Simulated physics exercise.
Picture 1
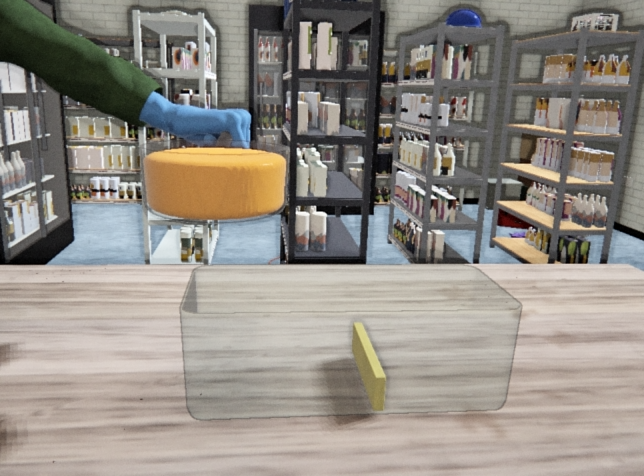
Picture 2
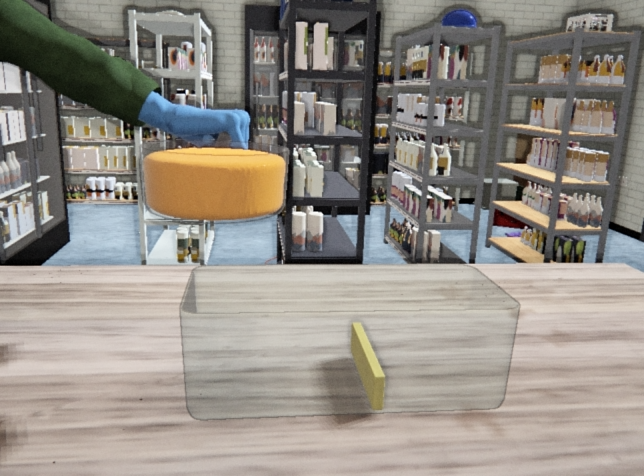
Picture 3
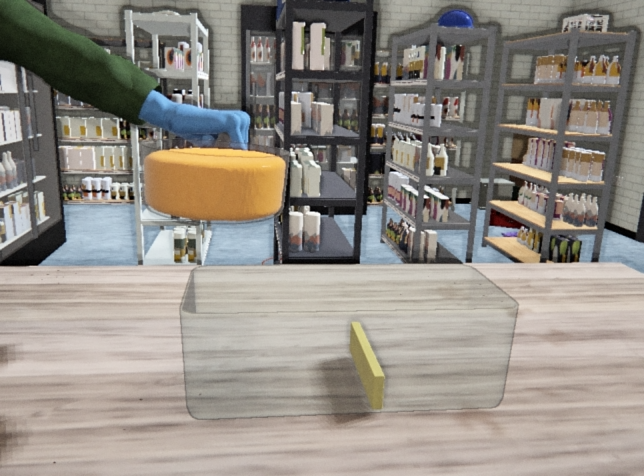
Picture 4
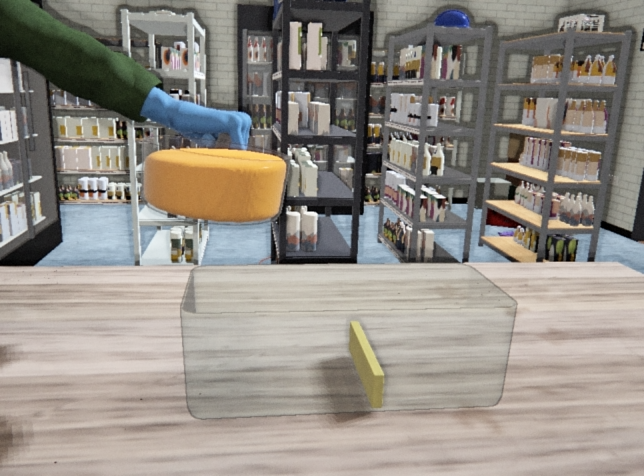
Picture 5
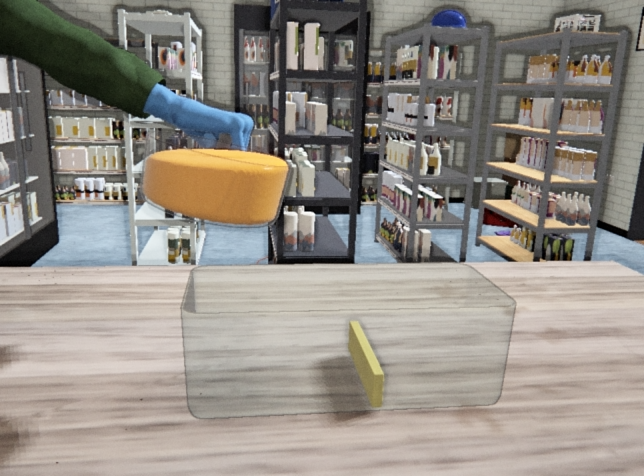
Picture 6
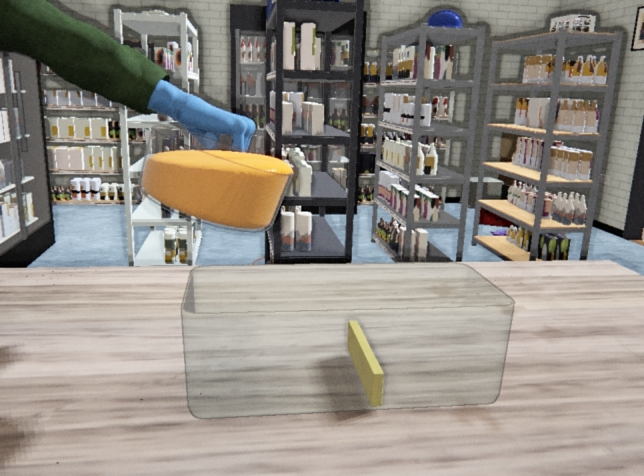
In a shop lined with shelves of bottles, a blue-gloved hand holds a round orange container above a clear basin with a low yellow wall on a wooden surface, then gradually tilts it to the right as the view shifts slightly.
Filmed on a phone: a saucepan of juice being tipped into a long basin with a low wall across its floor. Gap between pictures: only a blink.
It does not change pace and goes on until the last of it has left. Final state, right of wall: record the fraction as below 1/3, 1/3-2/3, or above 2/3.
Recorded: Below 1/3.
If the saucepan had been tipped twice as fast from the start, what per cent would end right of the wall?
Roughly 20 percent.
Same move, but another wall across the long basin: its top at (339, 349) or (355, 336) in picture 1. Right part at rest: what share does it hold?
Around 50 per cent for the first, around 25 per cent for the second.
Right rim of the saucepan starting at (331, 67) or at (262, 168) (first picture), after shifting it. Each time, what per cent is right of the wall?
Around 70 percent first, around 10 percent second.
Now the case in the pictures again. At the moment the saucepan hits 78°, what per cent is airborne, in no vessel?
Roughly 35 per cent.
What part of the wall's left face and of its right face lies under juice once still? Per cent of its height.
About 70 per cent on the left and 10 per cent on the right.
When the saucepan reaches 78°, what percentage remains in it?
Roughly 30 %.
A moment on, the saucepan is tipped on its side and 29 per cent is still to pour, 34 is left of the wall and 4 right of it.
Next, the saucepan is tipped right over and 2 per cent is still to pour, 83 is left of the wall and 9 right of it.
Then the saucepan is tipped right over and 0 per cent is still to pour, 86 is left of the wall and 12 right of it.
Later the saucepan is tipped right over and 0 per cent is still to pour, 86 is left of the wall and 12 right of it.
Finally, 86 per cent lies left of the wall, 12 right of it and 1 outside.
